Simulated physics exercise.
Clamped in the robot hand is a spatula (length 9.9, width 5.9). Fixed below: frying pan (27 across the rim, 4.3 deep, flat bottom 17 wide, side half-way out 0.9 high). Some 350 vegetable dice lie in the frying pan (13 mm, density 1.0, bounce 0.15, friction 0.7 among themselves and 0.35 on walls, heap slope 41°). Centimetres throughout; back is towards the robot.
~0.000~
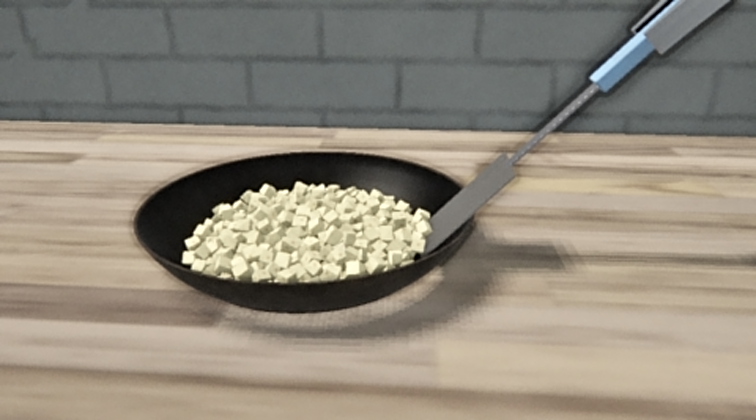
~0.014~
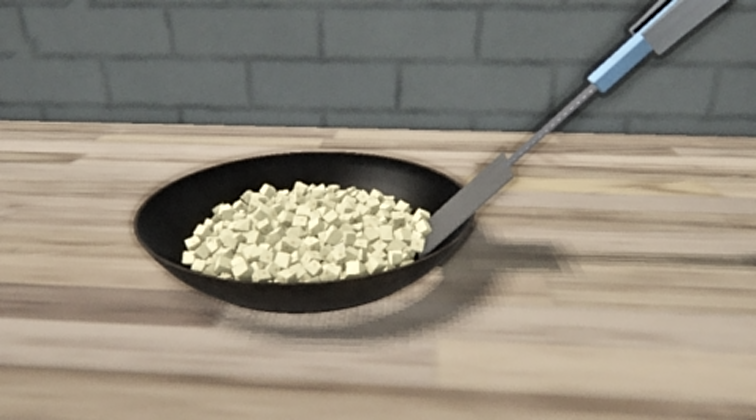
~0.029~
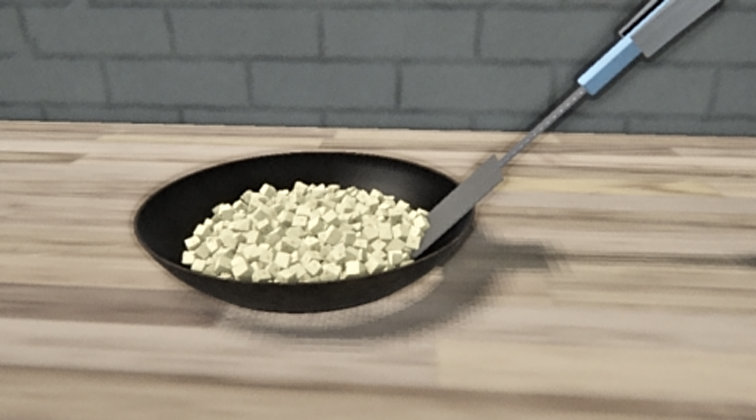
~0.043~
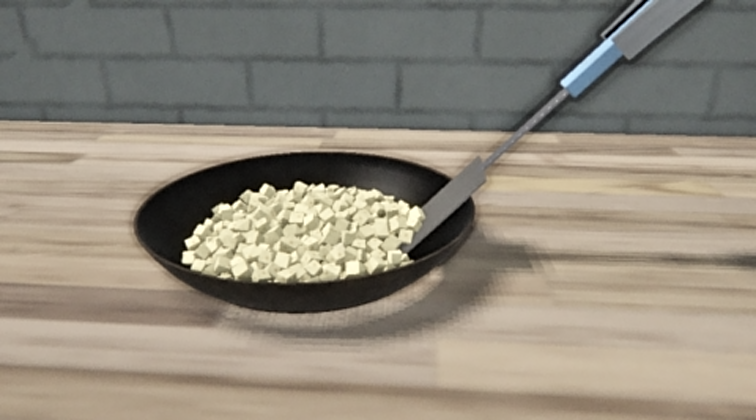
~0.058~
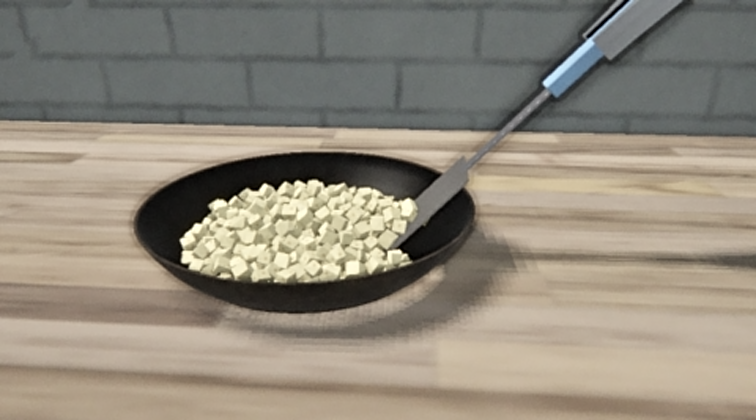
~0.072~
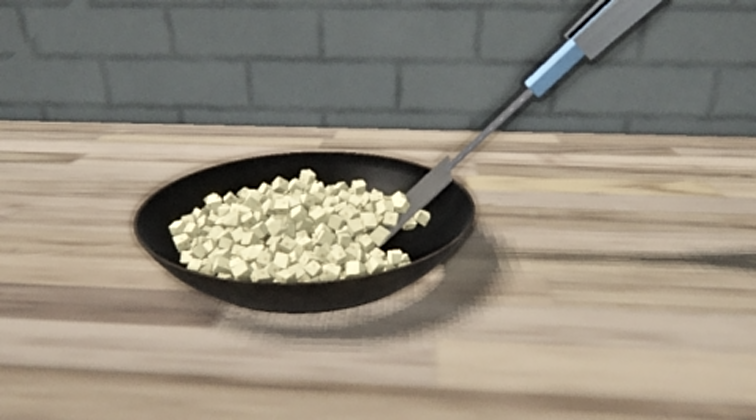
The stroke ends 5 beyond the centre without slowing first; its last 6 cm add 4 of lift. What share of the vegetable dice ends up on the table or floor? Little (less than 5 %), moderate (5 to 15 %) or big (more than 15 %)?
A moderate share, 5 to 15 %, ends on the table or floor.
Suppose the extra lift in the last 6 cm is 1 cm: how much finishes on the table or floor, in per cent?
Some 5 per cent.
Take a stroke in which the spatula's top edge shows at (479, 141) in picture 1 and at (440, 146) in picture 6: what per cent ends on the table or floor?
Some 0 per cent.
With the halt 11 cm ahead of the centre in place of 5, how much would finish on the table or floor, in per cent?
Then about 25 per cent.
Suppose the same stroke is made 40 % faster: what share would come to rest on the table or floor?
It would be near 15 per cent.
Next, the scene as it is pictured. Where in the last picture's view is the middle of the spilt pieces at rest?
Near (73, 236).
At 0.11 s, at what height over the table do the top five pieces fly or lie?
Some 6 cm.
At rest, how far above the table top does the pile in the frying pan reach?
Some 5.5 cm.
After 0.11 s, sloping 47°, highest piece 6 above the table; 347 in the frying pan.
After 0.14 s, sloping 47°, highest piece 8 above the table; 347 in the frying pan.
After 0.36 s, sloping 47°, highest piece 6 above the table; 323 in the frying pan, 15 on the table or floor, 9 on the blade or in flight.
After 1.41 s, sloping 47°, highest piece 5 above the table; 322 in the frying pan, 25 on the table or floor.
At rest, 322 in the frying pan, 25 on the table or floor. That is 7 % on the table or floor.
